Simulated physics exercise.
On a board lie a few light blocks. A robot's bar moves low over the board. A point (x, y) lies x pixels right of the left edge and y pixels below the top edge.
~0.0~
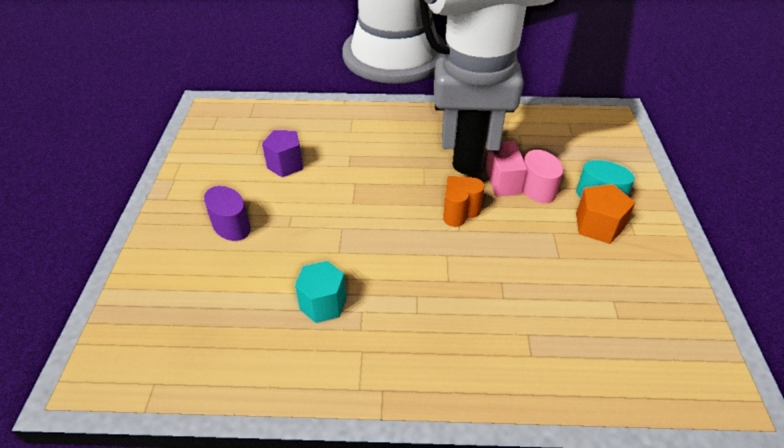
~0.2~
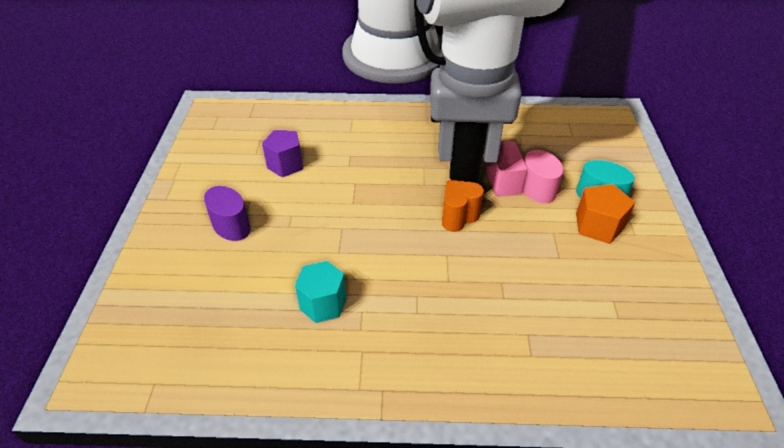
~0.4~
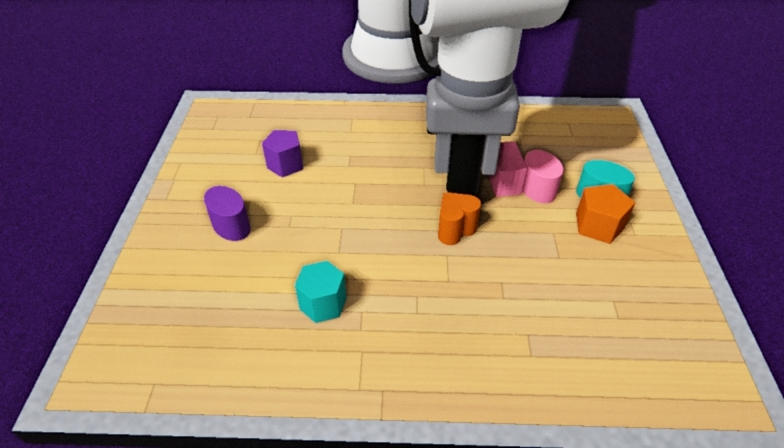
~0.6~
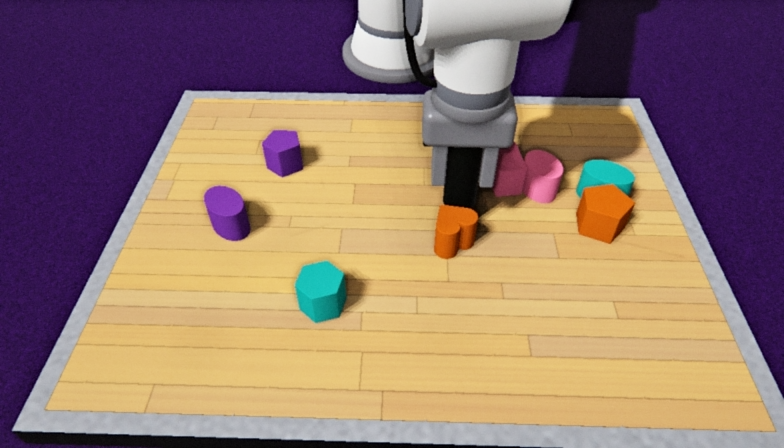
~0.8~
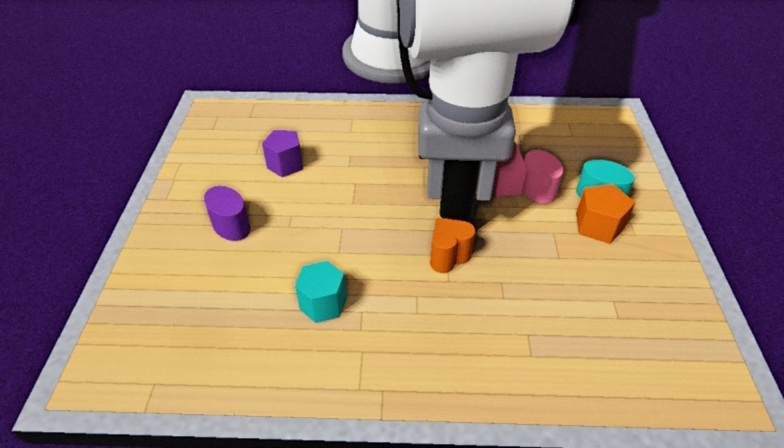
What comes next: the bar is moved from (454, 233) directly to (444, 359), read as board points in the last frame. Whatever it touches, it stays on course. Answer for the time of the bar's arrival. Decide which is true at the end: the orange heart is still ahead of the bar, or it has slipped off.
I predict the bar still has it in front.
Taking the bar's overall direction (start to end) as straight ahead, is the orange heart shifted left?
That would be a no.
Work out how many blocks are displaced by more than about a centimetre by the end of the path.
Total moved: One.
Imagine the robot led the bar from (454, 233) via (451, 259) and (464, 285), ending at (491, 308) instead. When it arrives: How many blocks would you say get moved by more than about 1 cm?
Shifted over 1 cm: One.
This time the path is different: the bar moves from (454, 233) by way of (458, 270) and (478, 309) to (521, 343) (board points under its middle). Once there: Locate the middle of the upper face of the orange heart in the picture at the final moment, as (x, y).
Its top centre is at about (442, 290).
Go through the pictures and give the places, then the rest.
In the first frame, lower end of the bar at (467, 165), tops of blocks, orange heart at (463, 187), pink oblong block at (508, 155).
In the second frame, bar at (465, 177), orange heart at (461, 192).
In the third frame, bar at (462, 189), orange heart at (458, 205).
In the fourth frame, bar at (459, 201), orange heart at (455, 218).
In the fifth frame, bar at (456, 214), orange heart at (451, 231), pink oblong block partly hidden.
What follows on the original path. One third of the way, bar at (453, 252); orange heart at (444, 272), turned 15° clockwise.
Two thirds of the way, bar at (450, 294); orange heart at (434, 317), turned 25° clockwise.
At the end, bar at (446, 341); orange heart at (419, 362), turned 40° clockwise; pink oblong block not moved.
